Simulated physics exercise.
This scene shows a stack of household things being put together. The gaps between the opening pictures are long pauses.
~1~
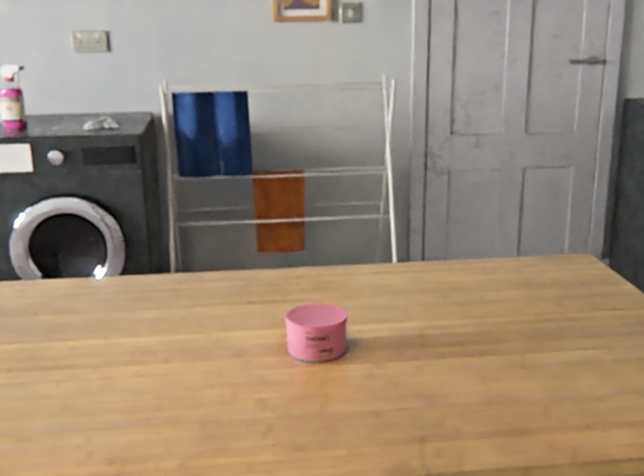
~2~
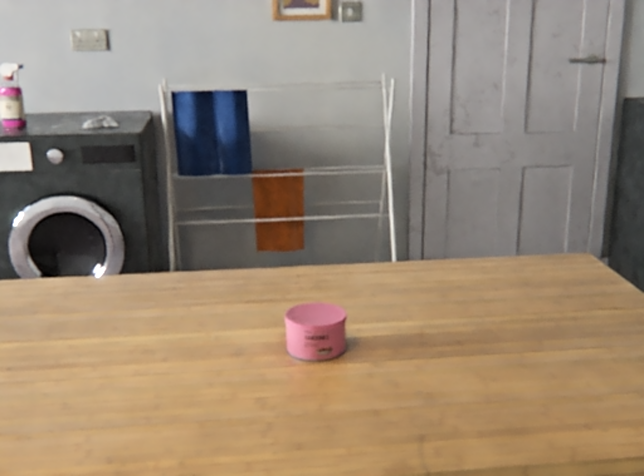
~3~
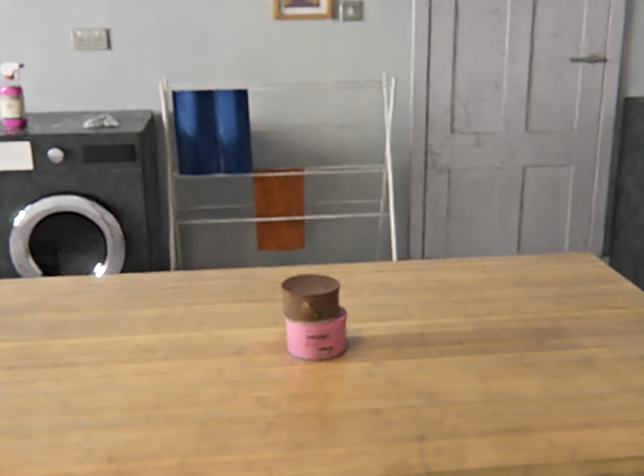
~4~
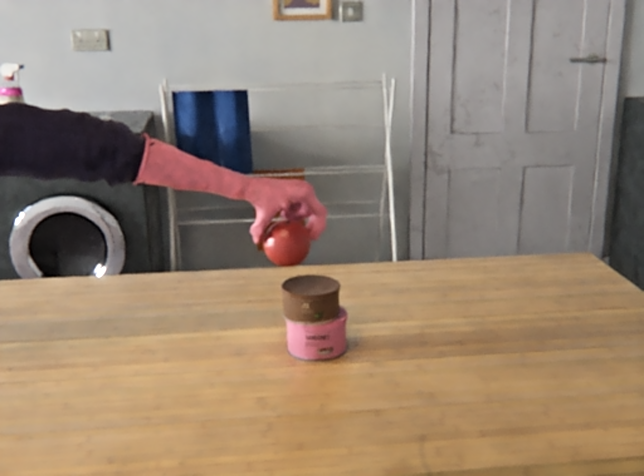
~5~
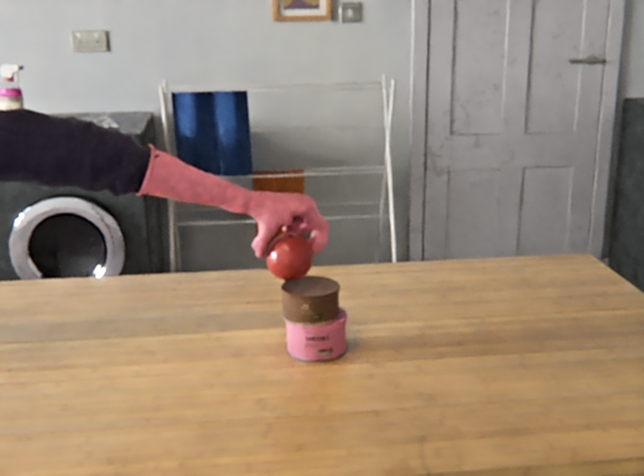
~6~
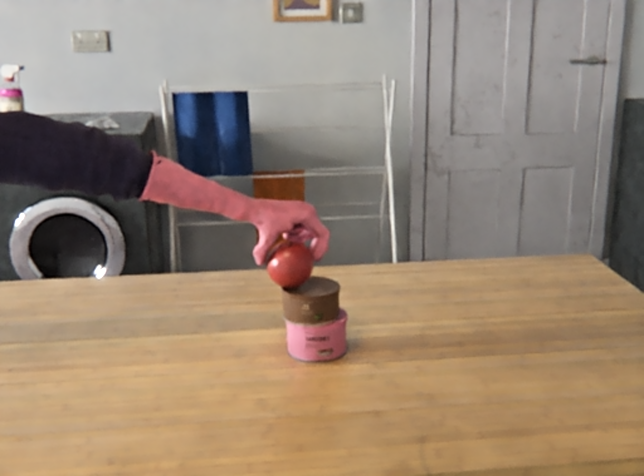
On a wooden table, a brown tub appeared on top of a pink tin, then a pink-gloved hand reached in from the left and lowered a red apple onto the tub's left side.
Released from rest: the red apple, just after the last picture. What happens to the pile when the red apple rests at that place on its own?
The tower stays put.
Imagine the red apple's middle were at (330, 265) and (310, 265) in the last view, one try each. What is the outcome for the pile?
On the first release the pile stays intact, while on the second it stays intact.
Then, 0.20 s past the last view, nothing moves.
Then, 0.50 s past the last view, red apple resting near (290, 265).
Finally, all 3 still in place. Final places as the last picture's camera would see them, red apple near (290, 265). The pile holds.
